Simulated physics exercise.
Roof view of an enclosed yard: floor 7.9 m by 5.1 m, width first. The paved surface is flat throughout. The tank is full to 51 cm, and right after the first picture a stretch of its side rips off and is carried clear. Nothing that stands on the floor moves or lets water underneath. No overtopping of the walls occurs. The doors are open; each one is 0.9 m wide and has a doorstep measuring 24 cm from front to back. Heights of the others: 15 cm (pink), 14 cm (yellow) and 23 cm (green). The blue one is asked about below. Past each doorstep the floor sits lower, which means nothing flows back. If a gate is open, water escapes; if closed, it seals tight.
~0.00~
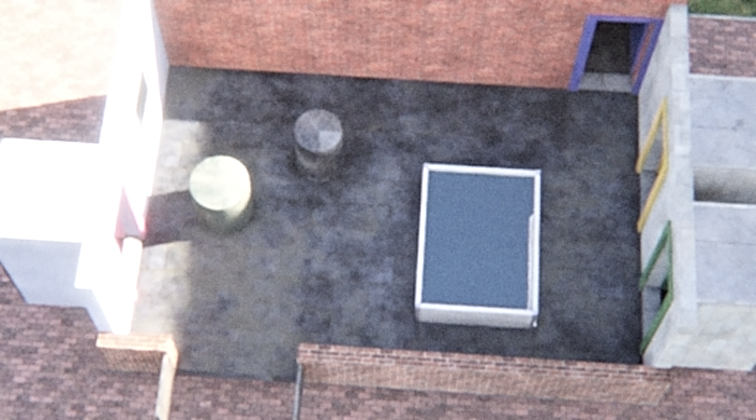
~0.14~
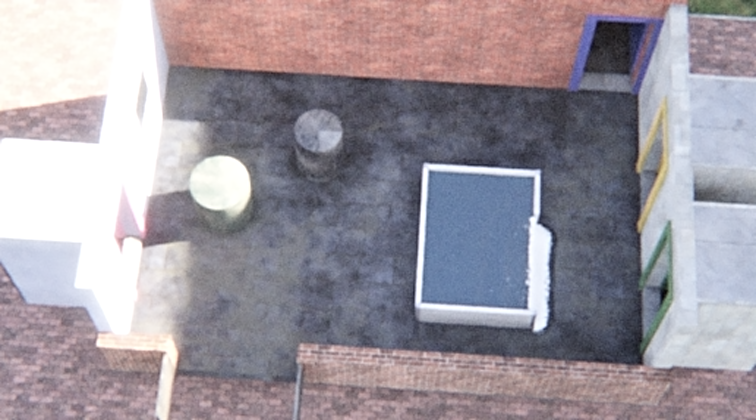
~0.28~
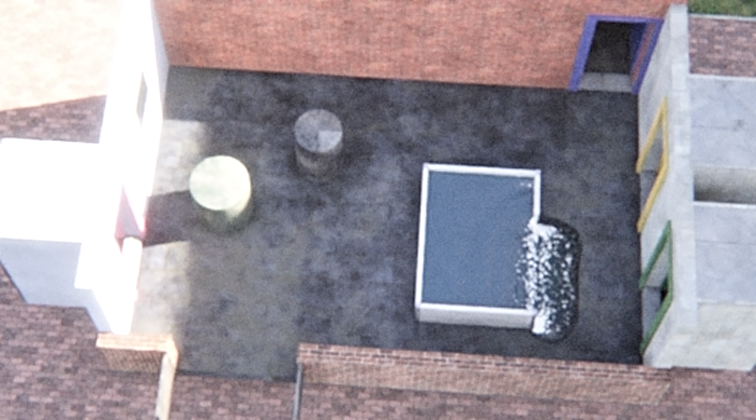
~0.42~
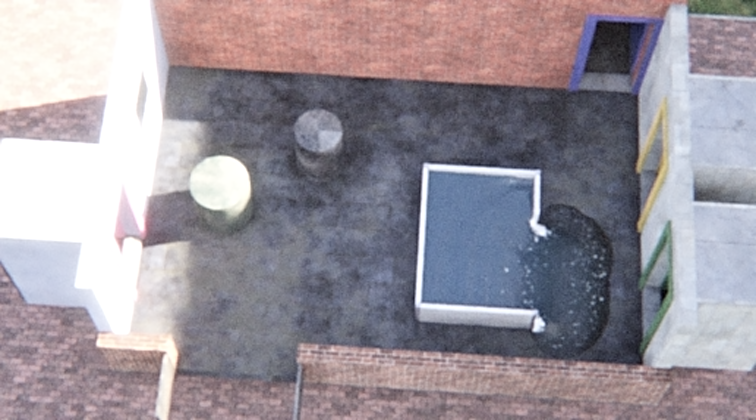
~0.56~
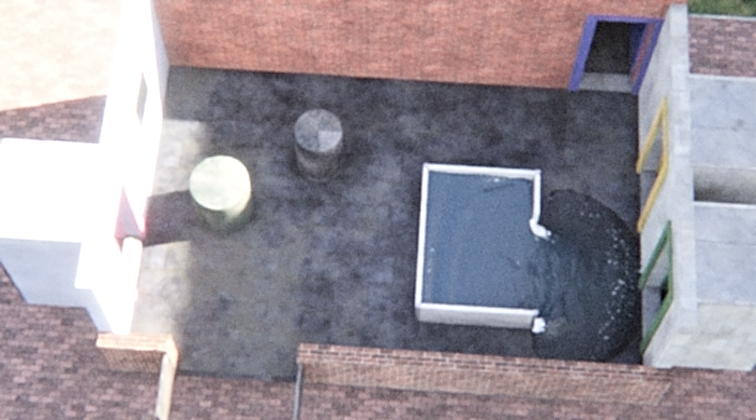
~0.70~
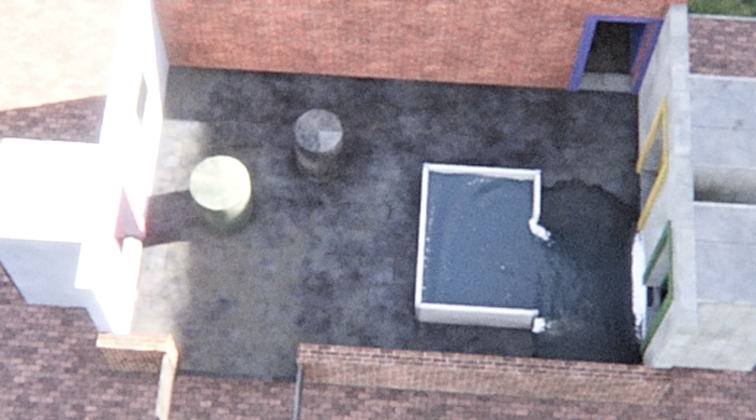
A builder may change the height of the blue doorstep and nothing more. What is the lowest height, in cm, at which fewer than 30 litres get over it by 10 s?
14 cm.
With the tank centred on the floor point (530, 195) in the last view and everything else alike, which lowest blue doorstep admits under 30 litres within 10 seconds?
14.5 cm or thereabouts.
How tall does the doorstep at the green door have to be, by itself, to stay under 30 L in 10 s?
For green, a step near 28 cm.
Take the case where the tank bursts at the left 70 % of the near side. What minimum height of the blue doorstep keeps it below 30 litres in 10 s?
I'd say close to 7.5 cm.
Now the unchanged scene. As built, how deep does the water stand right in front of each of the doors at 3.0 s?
Lab note, depth in cm: Pink 0; yellow 11; green 26; blue 18.
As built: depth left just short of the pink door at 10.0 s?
About 4.5 cm.
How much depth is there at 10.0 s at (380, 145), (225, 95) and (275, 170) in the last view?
The three readings, in order, are 4, 9 and 3 cm.
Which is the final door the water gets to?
The pink one.
After 1.4 s water covers 15 % of the floor, deepest (36 cm) near (633, 305); it has not reached the blue door.
After 3.0 s water covers 30 % of the floor, deepest (28 cm) near (634, 383); 18 cm at the blue door, 3 litres in over its 16 cm doorstep.
After 10.0 s water covers 95 % of the floor, deepest (10 cm) near (167, 85); 8 cm at the blue door, 11 litres in over its 16 cm doorstep.
At the blue door as built, the water arrived by 2.1 s and peaked near 19 cm at 2.8 s.
Run again over the same 10 s with other heights there, 52 litres in over 12.5 cm, 6 litres over 17 cm. The limit of 30 litres is kept from about 14 cm up.
